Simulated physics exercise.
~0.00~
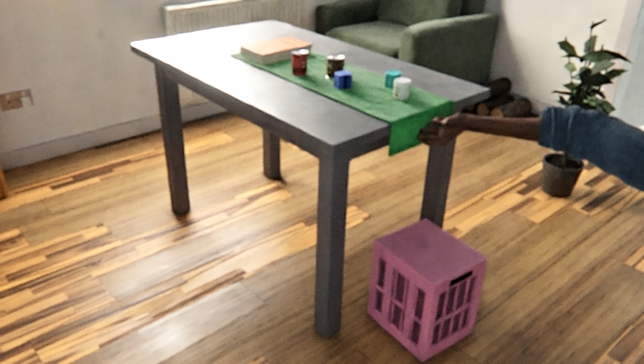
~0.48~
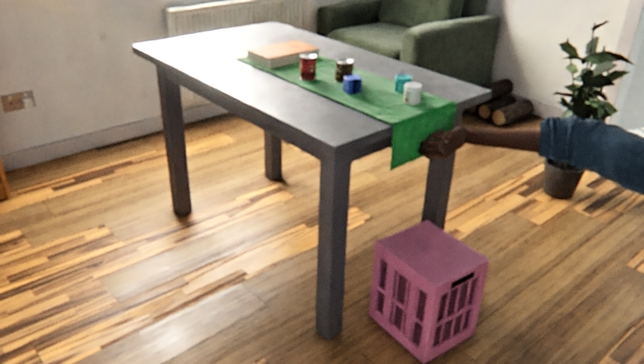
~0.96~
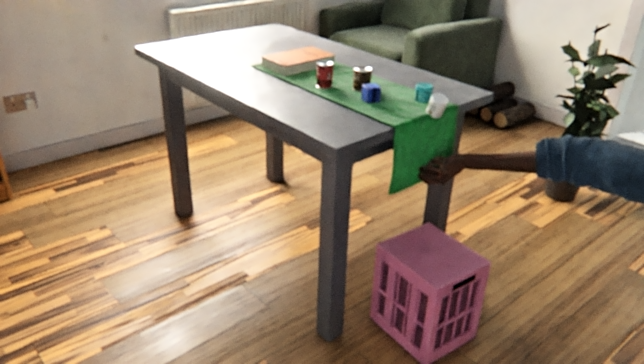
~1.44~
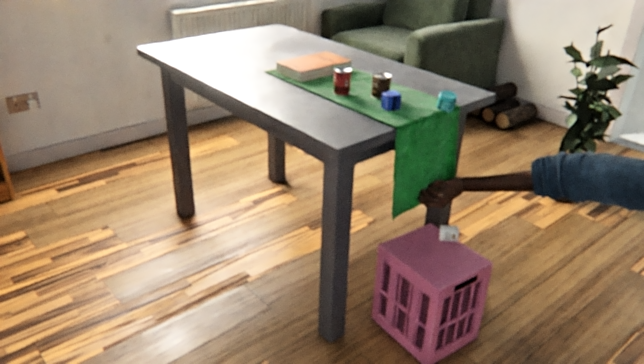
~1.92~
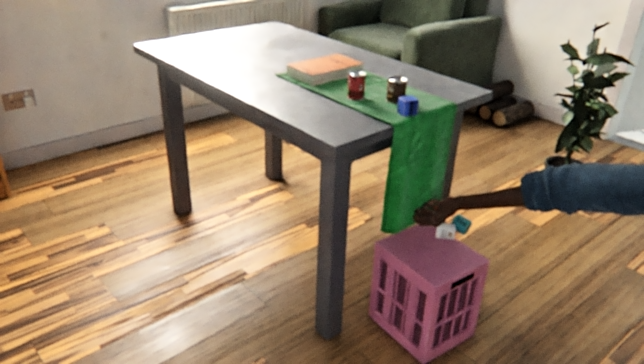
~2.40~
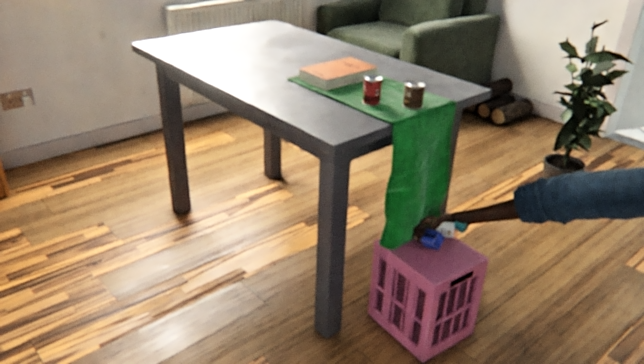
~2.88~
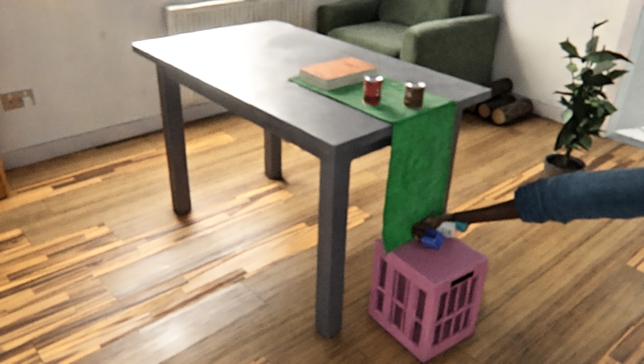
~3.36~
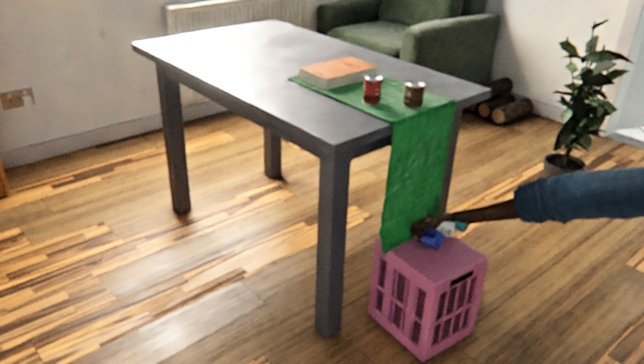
At a table, a hand pulls a green cloth down, dropping three objects onto a crate.
